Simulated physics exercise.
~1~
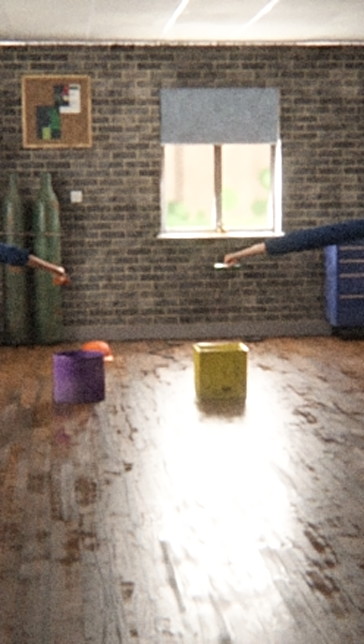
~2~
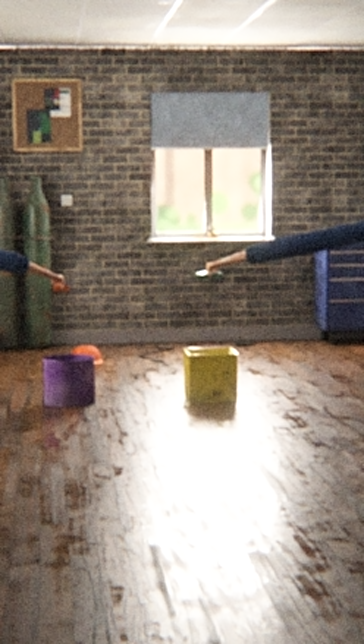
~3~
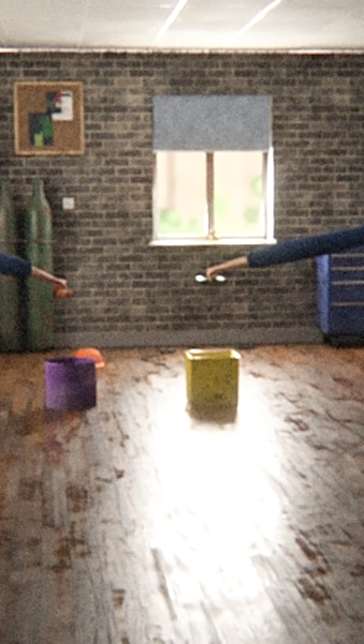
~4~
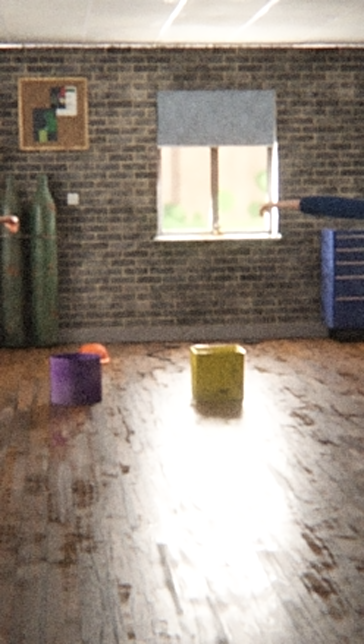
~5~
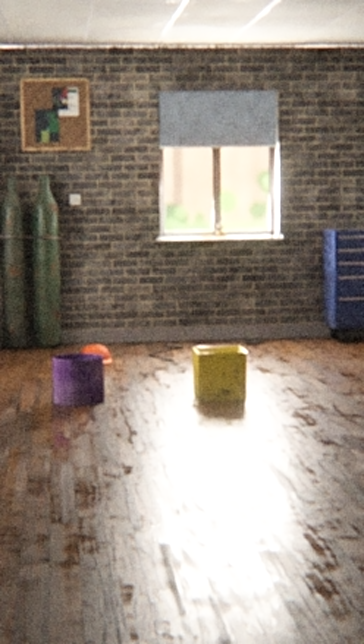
Two arms in dark blue sleeves reach in from opposite sides of a brick-walled room with a wooden floor, seen from the front by a gently swaying camera. The left hand holds a small orange sponge above a purple bin, and the right holds a small green case out towards the space above a yellow crate. Behind them are a window, tall green cylinders and a blue cabinet. Both hands let go and draw back empty. The sponge drops into the purple bin and the case into the yellow crate, leaving both out of sight.
